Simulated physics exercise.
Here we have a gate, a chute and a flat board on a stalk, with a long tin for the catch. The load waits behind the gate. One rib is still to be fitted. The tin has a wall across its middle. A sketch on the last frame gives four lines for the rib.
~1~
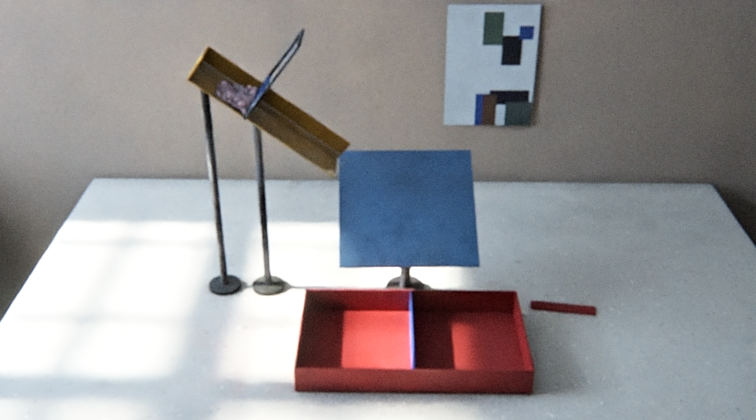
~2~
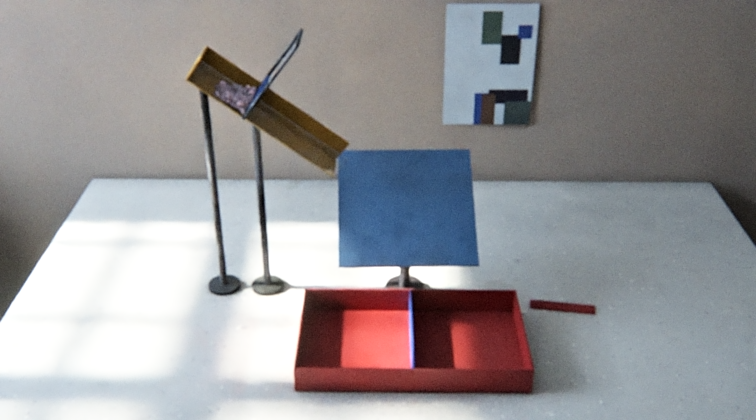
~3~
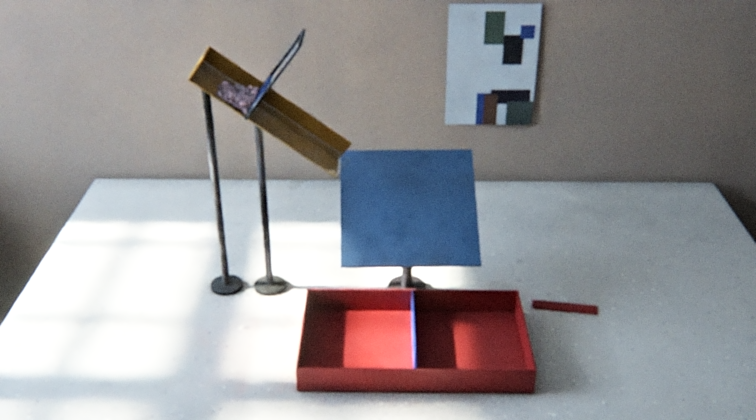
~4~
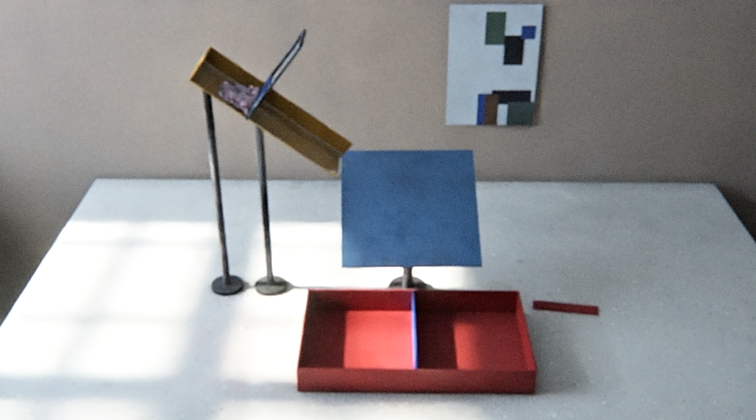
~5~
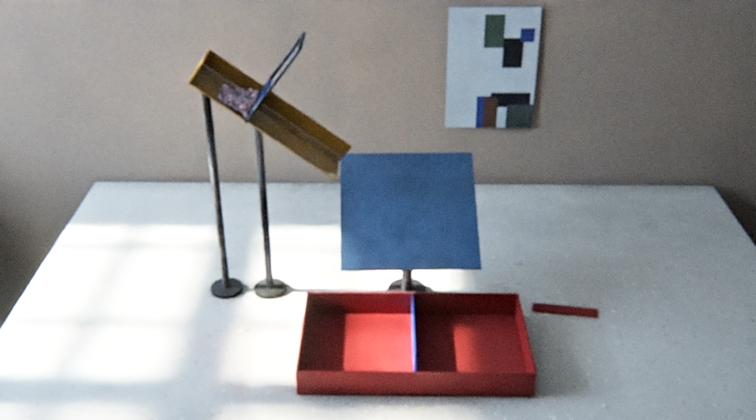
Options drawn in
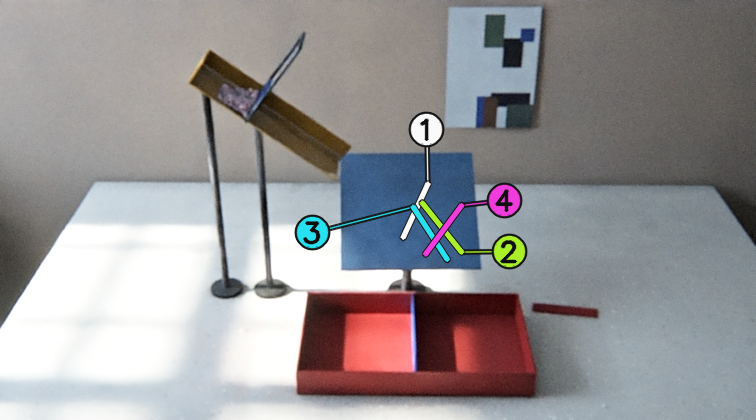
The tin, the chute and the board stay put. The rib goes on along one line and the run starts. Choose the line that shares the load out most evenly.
Line 4.
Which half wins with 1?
Left.
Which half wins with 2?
The right half.
On the marked copy, line 1 from (427, 183) to (403, 237); line 2 from (422, 202) to (461, 252); line 3 from (413, 206) to (447, 259); line 4 from (461, 205) to (425, 254).
For line 1, of what is caught, most in the left half, a small part in the right.
For line 2, of what is caught, a small part in the left half, nearly all in the right.
For line 3, of what is caught, a small part in the left half, most in the right.
For line 4, of what is caught, about two thirds in the left half, about a third in the right.
